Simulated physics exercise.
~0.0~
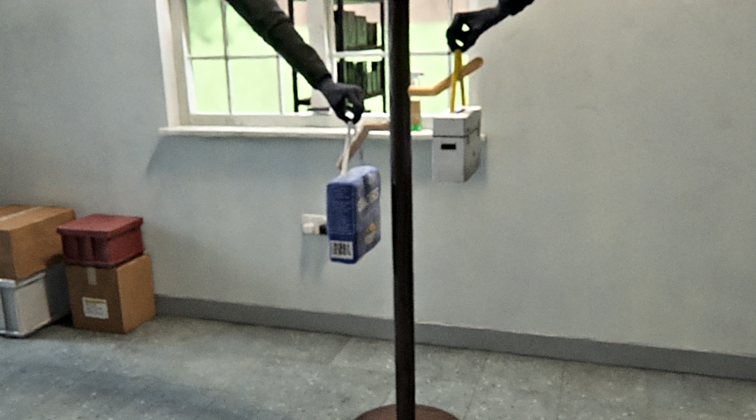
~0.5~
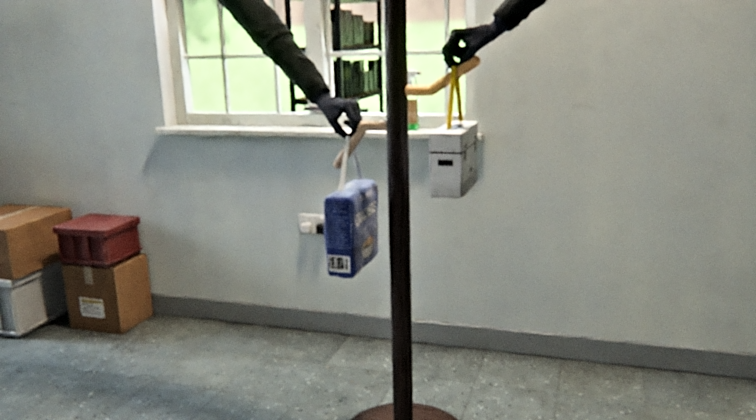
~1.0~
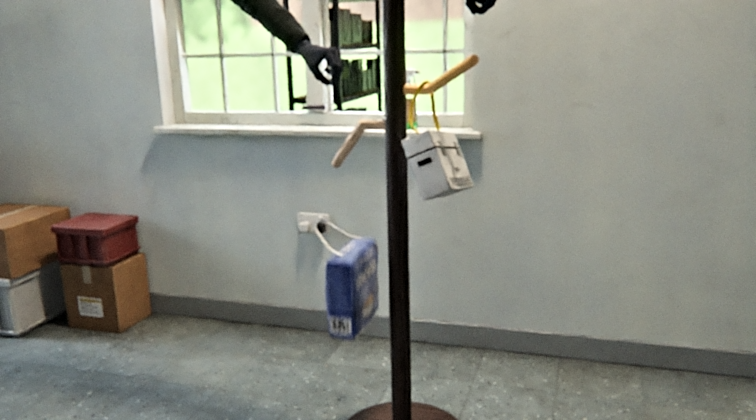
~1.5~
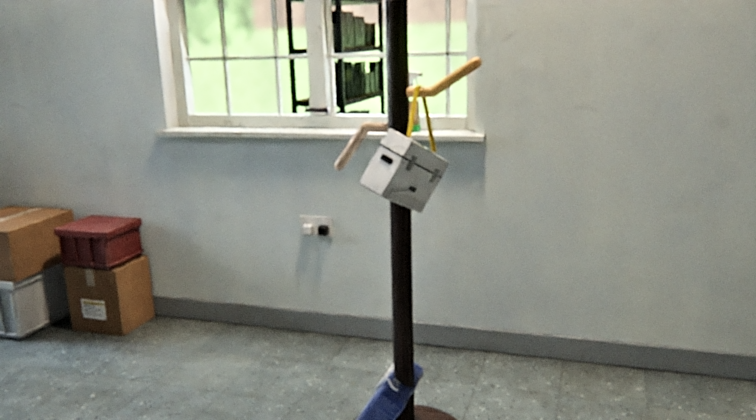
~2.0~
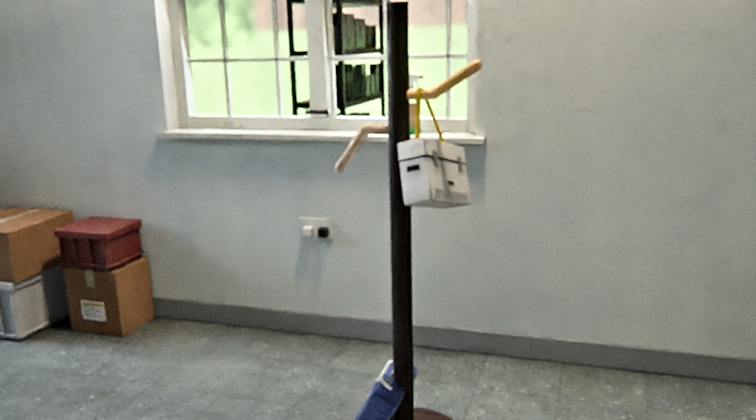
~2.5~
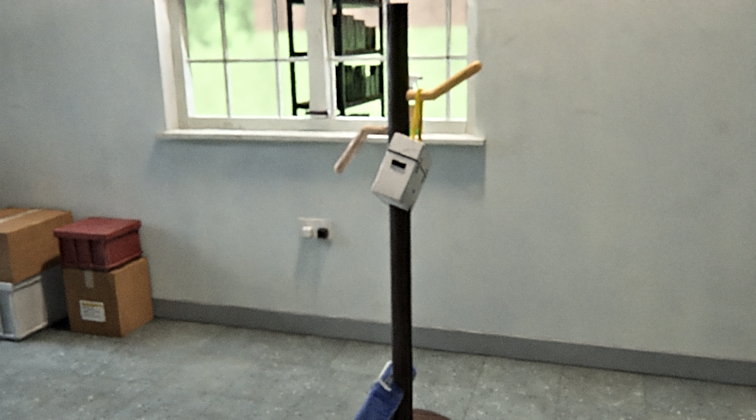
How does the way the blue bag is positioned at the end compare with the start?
At the start the blue bag is upright as it hangs from a gloved hand, but at the end it is leaning at the foot of the post.
